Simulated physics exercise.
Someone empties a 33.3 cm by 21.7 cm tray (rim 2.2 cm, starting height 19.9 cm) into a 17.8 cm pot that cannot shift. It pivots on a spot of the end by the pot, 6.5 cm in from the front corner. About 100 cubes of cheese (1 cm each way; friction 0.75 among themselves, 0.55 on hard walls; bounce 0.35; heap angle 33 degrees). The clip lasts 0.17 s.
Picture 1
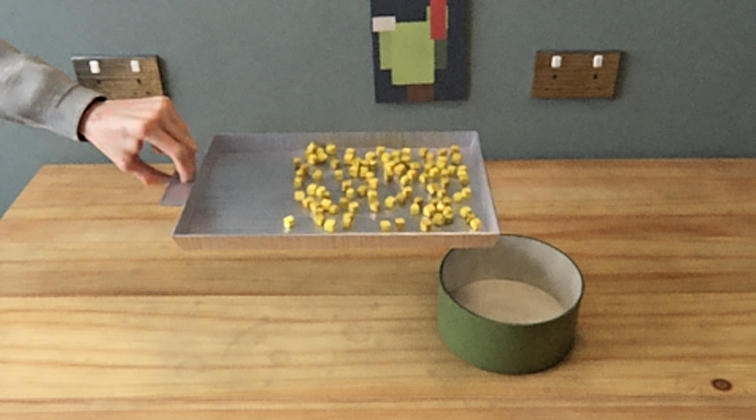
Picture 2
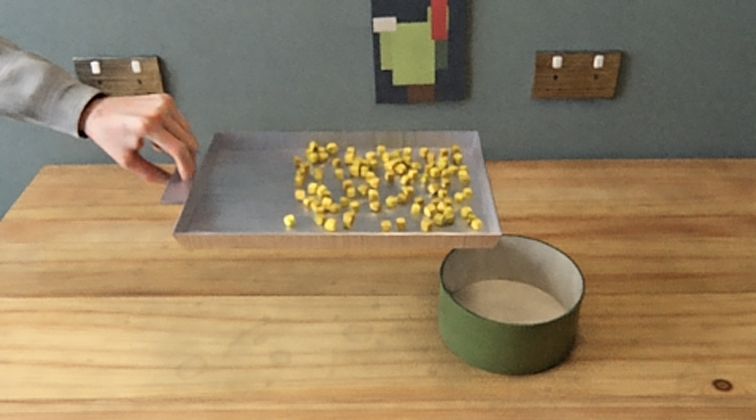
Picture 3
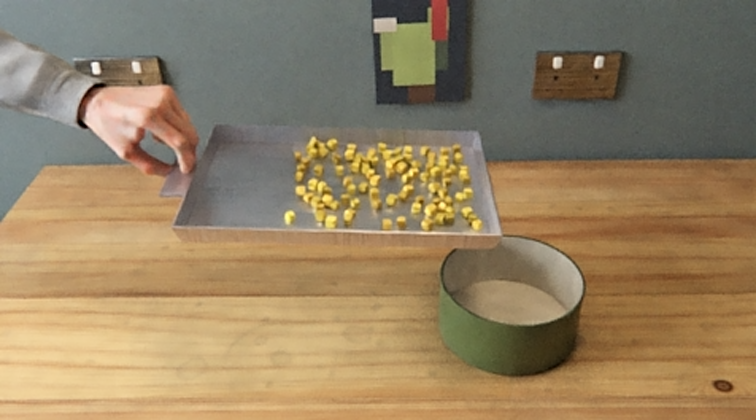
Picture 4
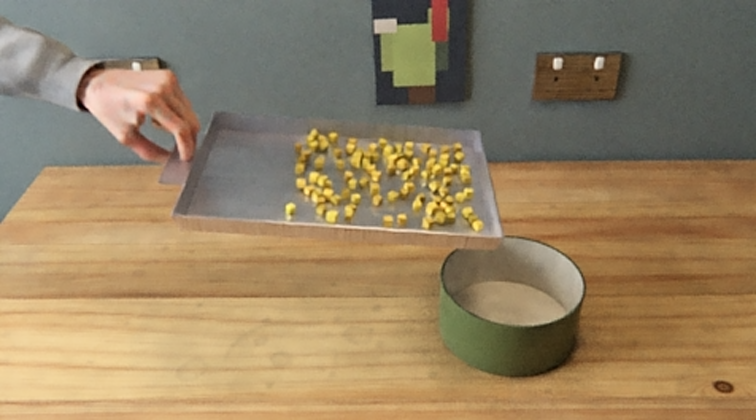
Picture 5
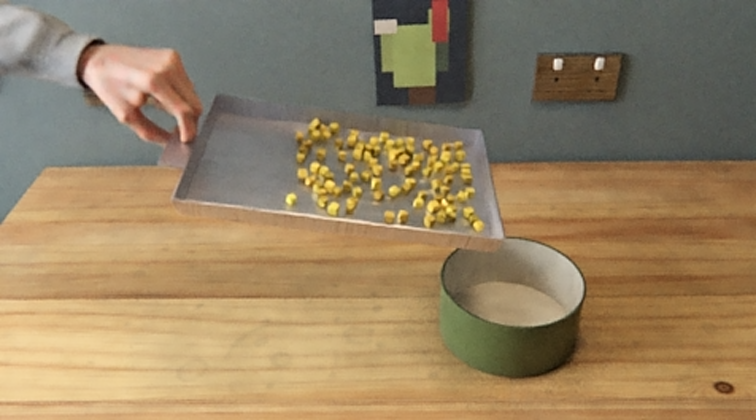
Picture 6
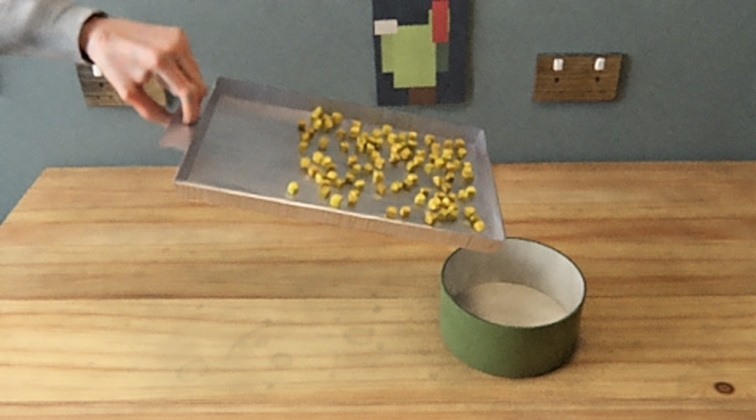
A hand in a grey sleeve reaches in from the left above a wooden table, seen from the front and slightly above, before a blue-grey wall with a colourful picture and wooden hooks. It grips a grey tray scattered with small yellow cubes, beside a green round pot on the right. The hand slowly raises the tray's left end, tilting it down rightward, while the cubes keep their places on it.
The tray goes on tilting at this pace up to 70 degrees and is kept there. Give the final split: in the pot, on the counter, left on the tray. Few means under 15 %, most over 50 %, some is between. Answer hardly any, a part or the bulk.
In the pot: A part; on the counter: A part; left on the tray: A part.
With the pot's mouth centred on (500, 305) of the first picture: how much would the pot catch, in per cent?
About 35 per cent.
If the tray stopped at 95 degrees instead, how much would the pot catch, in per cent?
In that case some 65 per cent.
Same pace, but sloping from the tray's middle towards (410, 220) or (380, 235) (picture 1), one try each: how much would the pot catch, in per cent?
Some 10 and 0 per cent.
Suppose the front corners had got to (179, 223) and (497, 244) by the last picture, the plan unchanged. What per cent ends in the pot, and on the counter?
Pot 0, counter 65.
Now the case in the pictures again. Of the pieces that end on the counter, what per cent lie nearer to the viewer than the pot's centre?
About 90 per cent.
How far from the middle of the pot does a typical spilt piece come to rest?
Roughly 26 cm.
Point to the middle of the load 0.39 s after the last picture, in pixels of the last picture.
At about (480, 162).
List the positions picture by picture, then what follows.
In the first frame, tray tilt 0 degrees, front corners at (178, 232) and (494, 230); middle of the pieces at (374, 184); pot at (511, 276).
In the second frame, tray tilt 1 degrees, front corners at (179, 230) and (495, 230); middle of the pieces at (375, 183).
In the third frame, tray tilt 2 degrees, front corners at (179, 224) and (496, 232); middle of the pieces at (375, 181).
In the fourth frame, tray tilt 5 degrees, front corners at (178, 212) and (497, 233), lowest corner right front; middle of the pieces at (376, 176).
In the fifth frame, tray tilt 10 degrees, front corners at (179, 196) and (499, 235), lowest corner right front; middle of the pieces at (378, 170).
In the sixth frame, tray tilt 14 degrees, front corners at (181, 179) and (500, 237), lowest corner right front; middle of the pieces at (380, 164); pot at (513, 279).
Then, 0.24 s after the last picture, tilt 43 degrees; the tray holds 100 %, the pot 0 %.
Then, 0.39 s after the last picture, tilt 61 degrees; the tray holds 100 %, the pot 0 %.
Then, 0.67 s after the last picture, tilt 70 degrees; the tray holds 45 %, the pot 20 %.
In the end, pot 40 %, counter 25 %, tray 35 %.
